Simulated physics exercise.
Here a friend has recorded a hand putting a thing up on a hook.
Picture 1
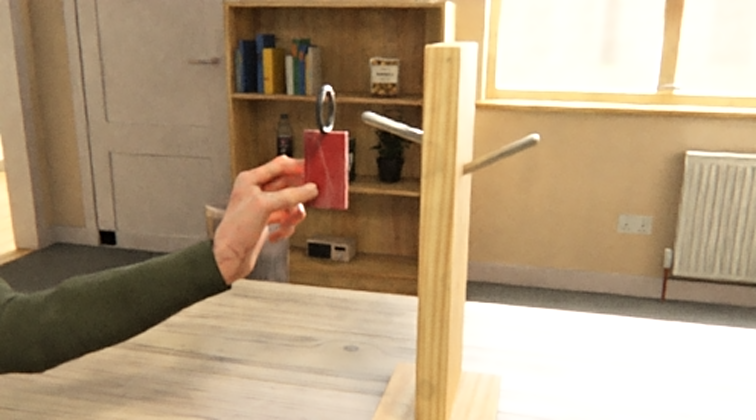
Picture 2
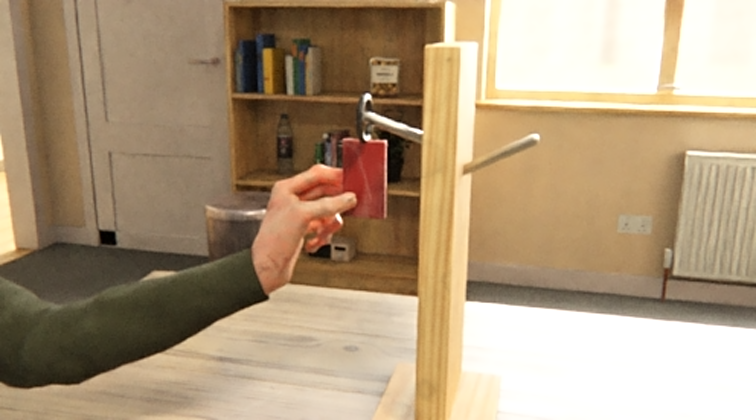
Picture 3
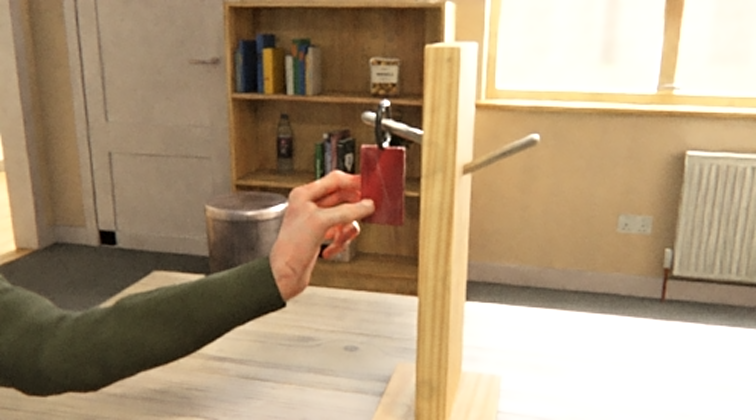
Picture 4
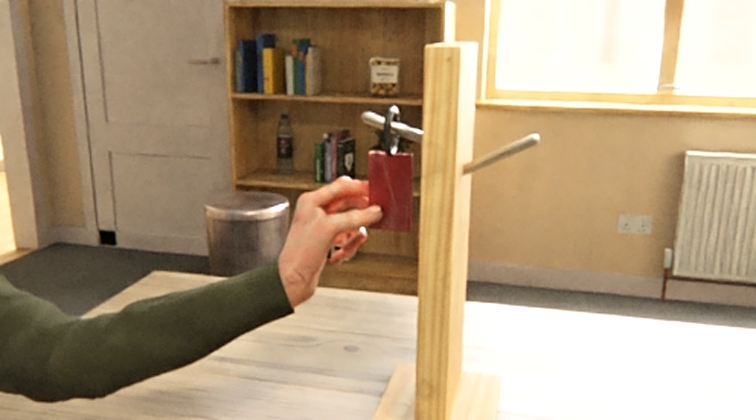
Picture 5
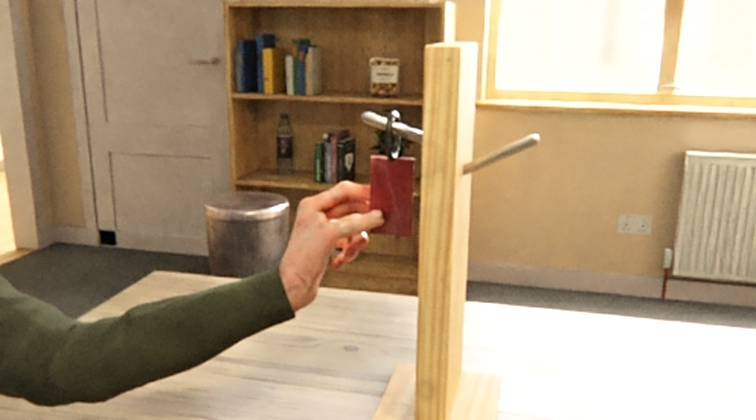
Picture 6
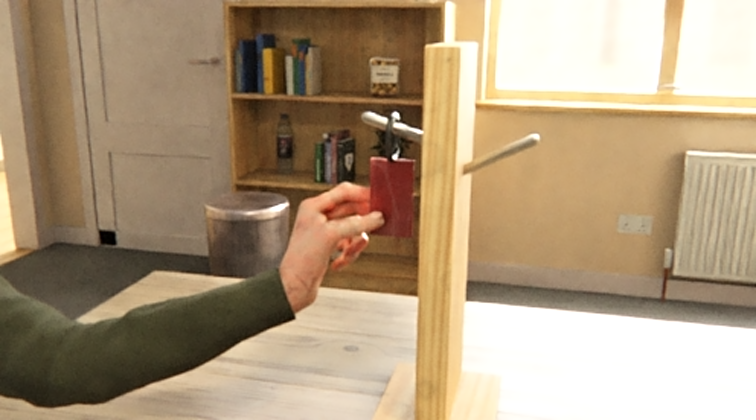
The video shows a hand in a green sleeve carrying a red tag rightward to a wooden peg stand, moving its ring onto the left metal peg, then lowering the tag slightly while still holding it.
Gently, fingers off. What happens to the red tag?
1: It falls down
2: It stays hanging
It stays hanging (2).
Then, 0.36 s on from there, red tag at rest near (392, 177).
In the end, the red tag remains hooked, near (392, 177).
